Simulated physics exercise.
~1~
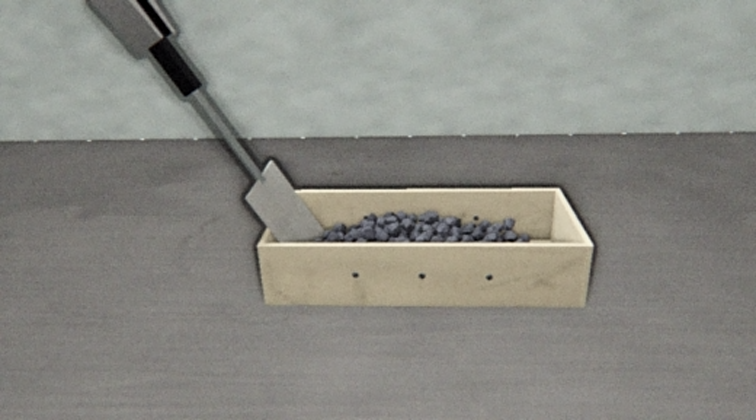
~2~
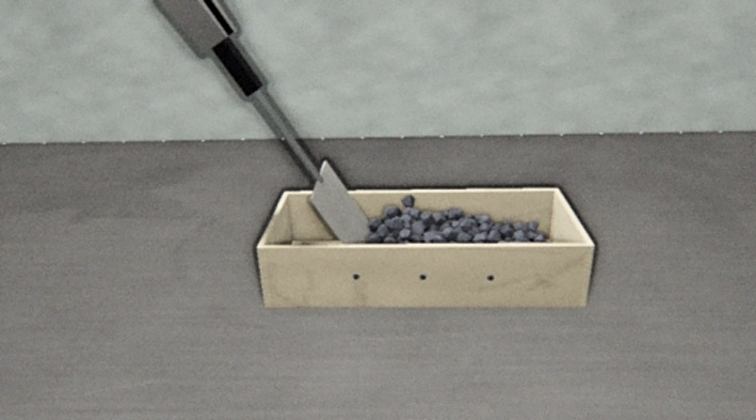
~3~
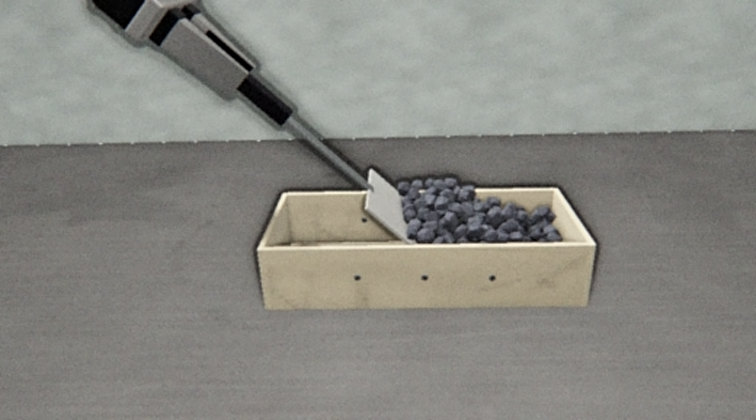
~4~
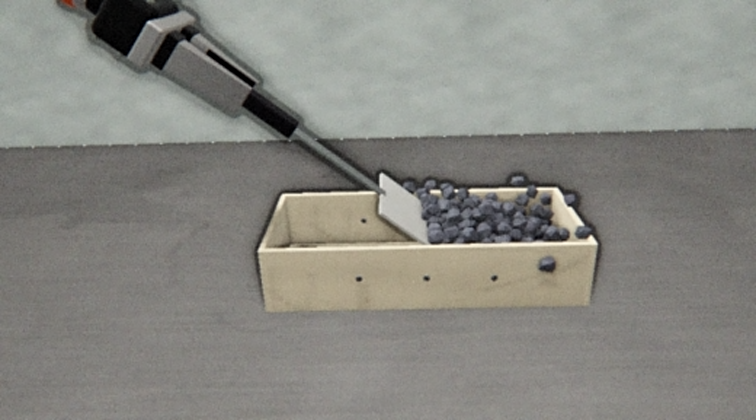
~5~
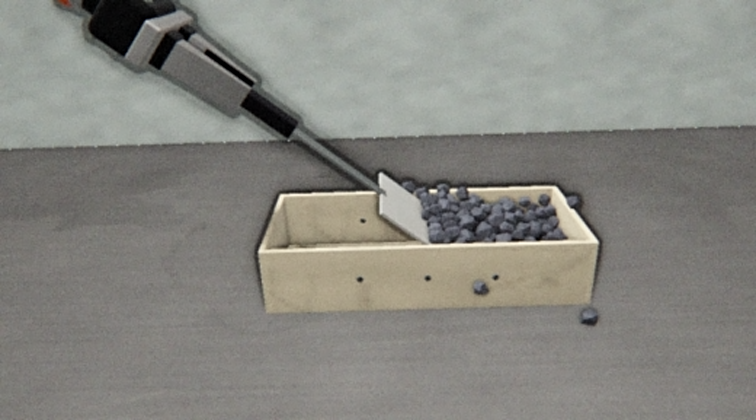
A robotic arm in black and grey reaches down from the upper left, holding a flat pale paddle inside a long cream tray. The tray sits on a dark grey surface before a pale green wall, seen from the front and slightly above, with dark bluish pebbles spread along it. The paddle pushes the pebbles rightward, heaping them up and leaving the left part nearly bare. It then tilts flatter and stops past the middle as a few pebbles tumble over the rim. Most remain piled at the right, while one lies beside the tray's front right corner.
